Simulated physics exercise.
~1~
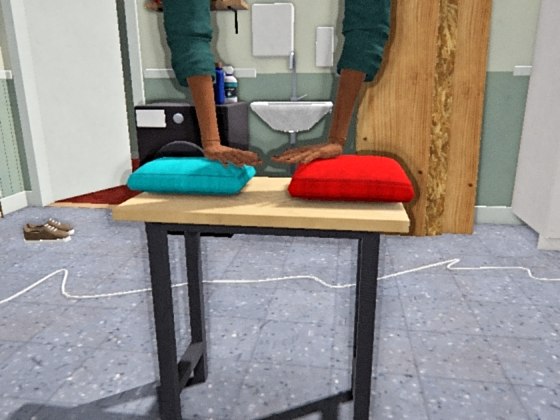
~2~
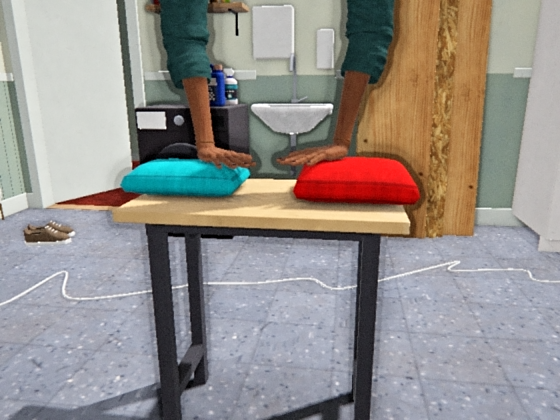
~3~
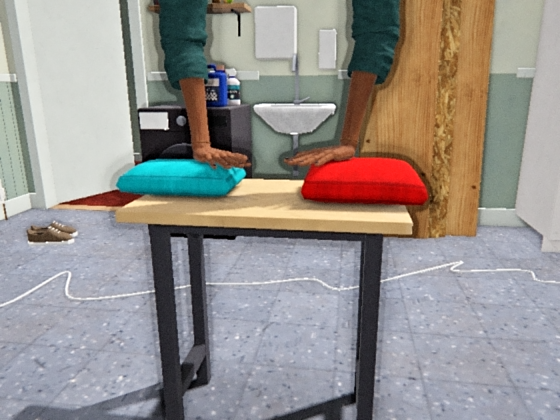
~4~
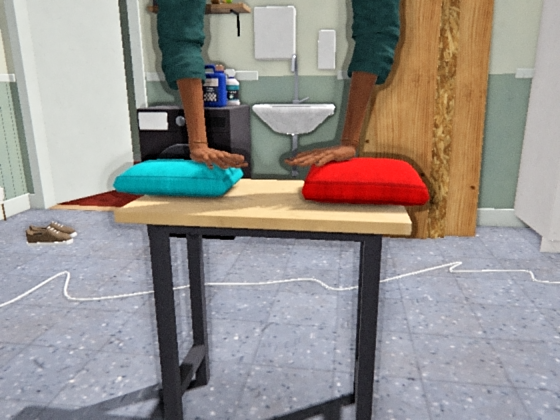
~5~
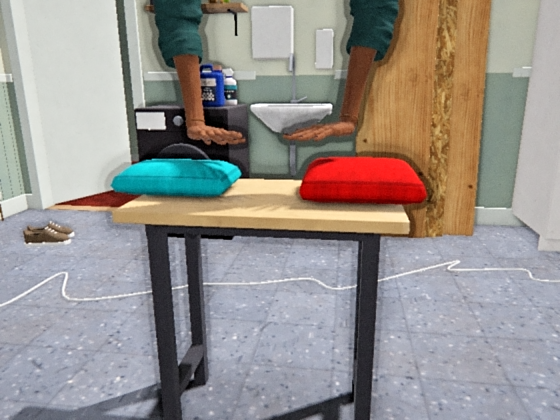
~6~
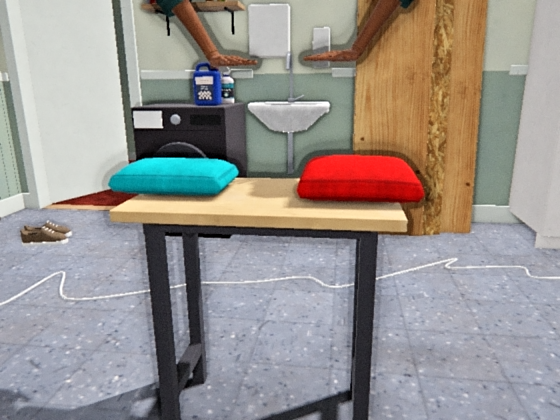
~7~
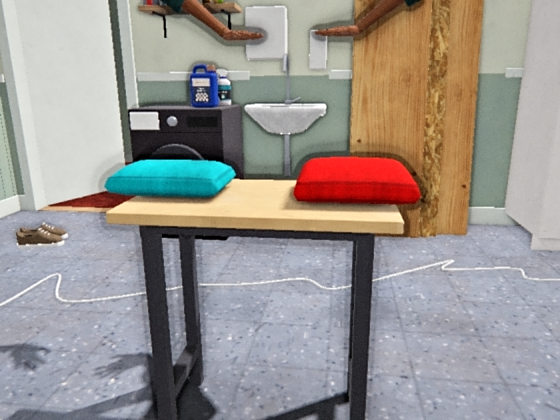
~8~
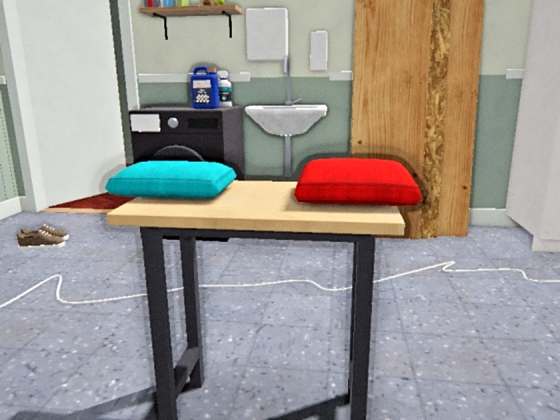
Two hands nudge a turquoise bag left and a red bag right, then lift away.
